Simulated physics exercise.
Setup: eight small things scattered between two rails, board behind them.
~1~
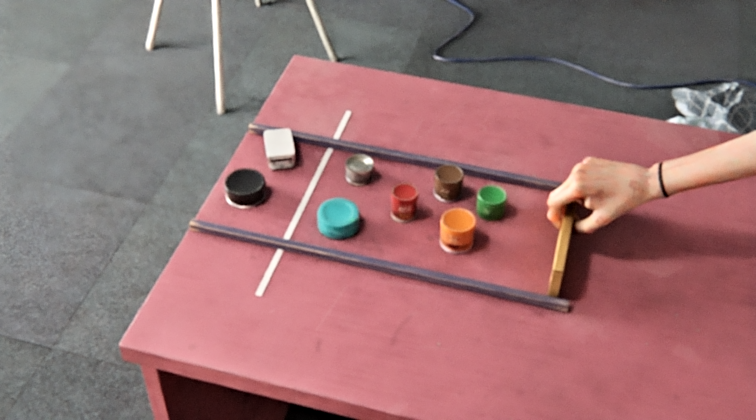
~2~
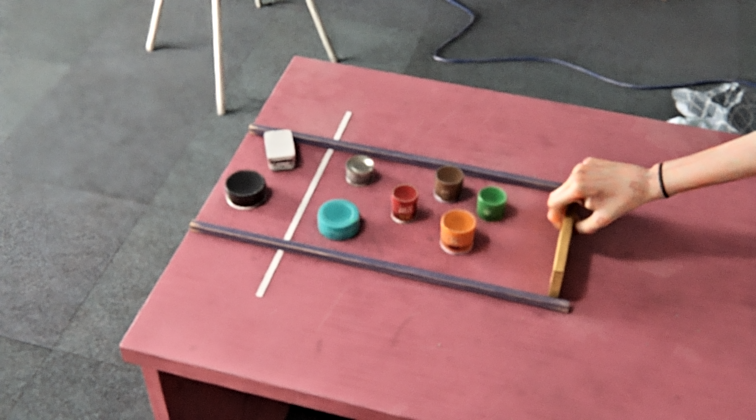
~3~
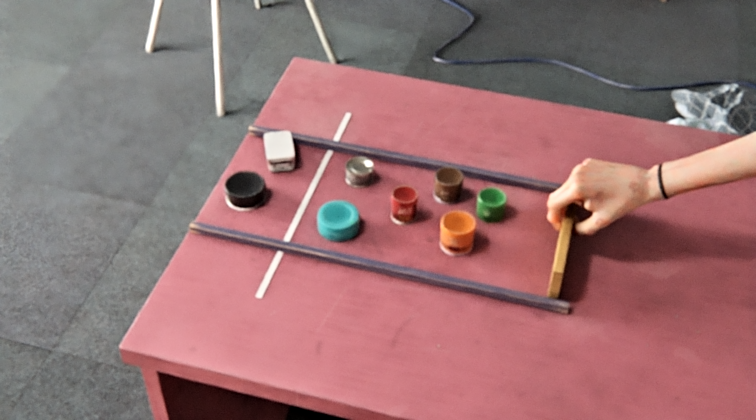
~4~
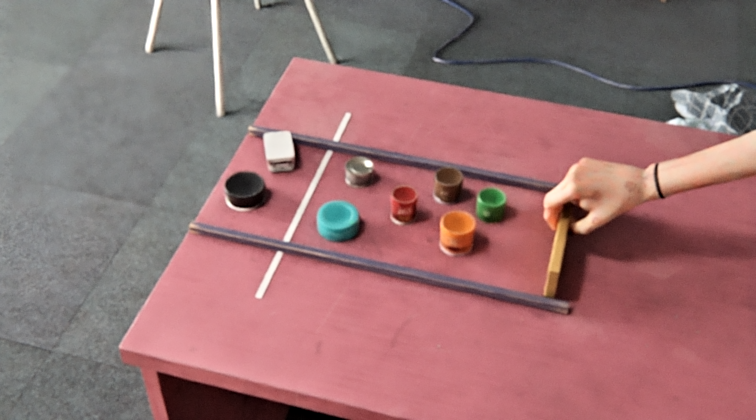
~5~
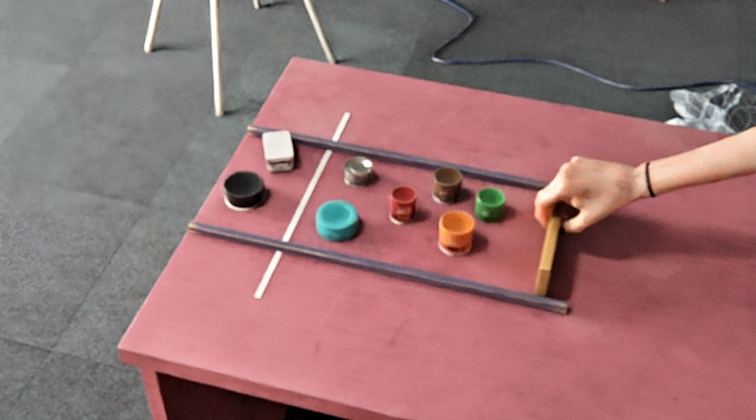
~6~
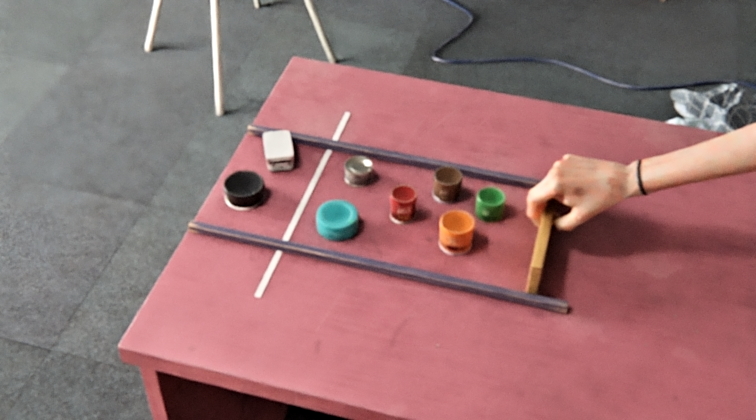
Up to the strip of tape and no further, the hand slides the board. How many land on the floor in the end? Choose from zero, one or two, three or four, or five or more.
In the end, zero land there.
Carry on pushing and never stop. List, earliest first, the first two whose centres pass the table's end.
Earliest first: The white case, then the black pot.
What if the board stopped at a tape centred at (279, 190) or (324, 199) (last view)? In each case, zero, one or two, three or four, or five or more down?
Not one; no fall at all.
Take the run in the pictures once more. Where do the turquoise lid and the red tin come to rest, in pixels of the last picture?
Turquoise lid at about (247, 216), red tin at about (289, 182).
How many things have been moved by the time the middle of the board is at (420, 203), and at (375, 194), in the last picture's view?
I make it 4 at the first spot and 6 at the other.
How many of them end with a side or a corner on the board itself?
It's 3.
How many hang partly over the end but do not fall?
The tally is 0.
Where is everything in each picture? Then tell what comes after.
In the first picture, black pot (245, 188); white case (280, 150); grey pot (360, 170); board (566, 231); tape (308, 194).
In the second picture, white case (280, 151); green tub (492, 204).
In the third picture, grey pot (360, 172); board (566, 233).
In the fourth picture, black pot (245, 191); orange pot (457, 234).
In the fifth picture, white case (278, 153); brown pot (447, 186).
In the sixth picture, black pot (244, 190); white case (279, 152); grey pot (359, 172); board (546, 228); tape (307, 195).
Early on, none off yet; black pot at rest near (244, 190); white case at rest near (279, 152); grey pot at rest near (359, 172).
A while later, none off yet; black pot at rest near (244, 190); white case at rest near (279, 152); grey pot moving near (353, 172).
Finally, the number that fall off is zero.
